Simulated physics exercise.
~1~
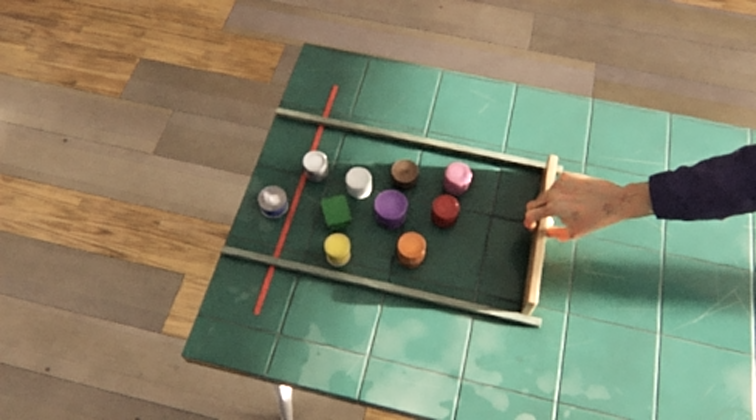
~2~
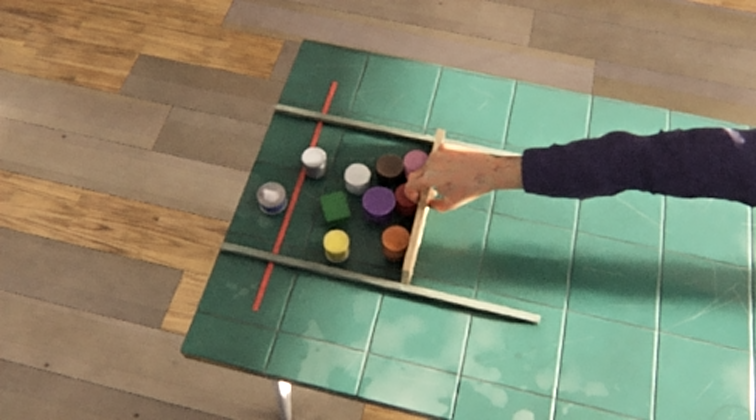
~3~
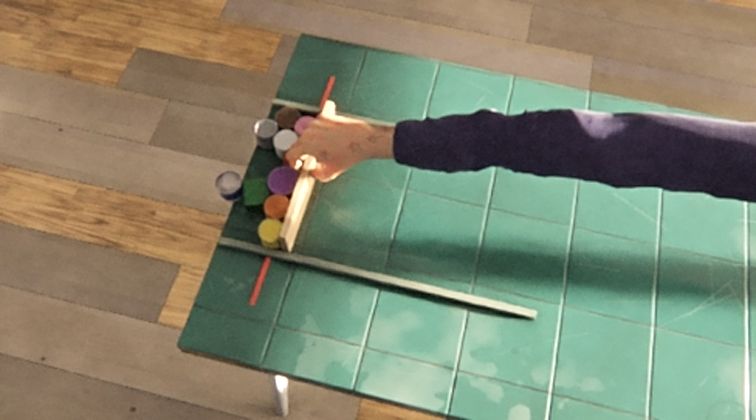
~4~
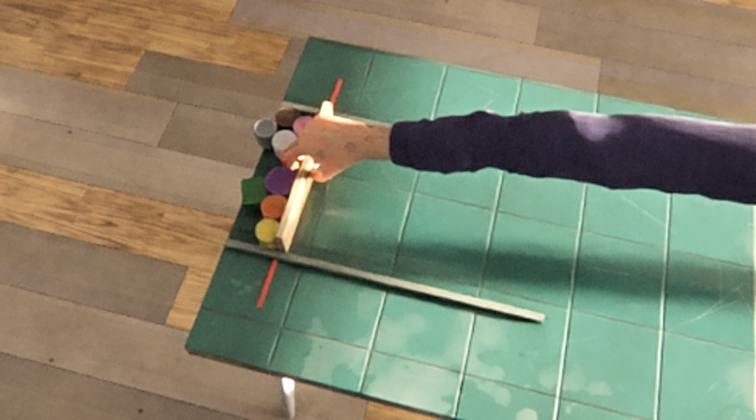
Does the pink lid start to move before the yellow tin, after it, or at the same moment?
The pink lid moves first, shifting left as the board reaches it while the yellow tin is still in place. The yellow tin only starts to move later in the push.
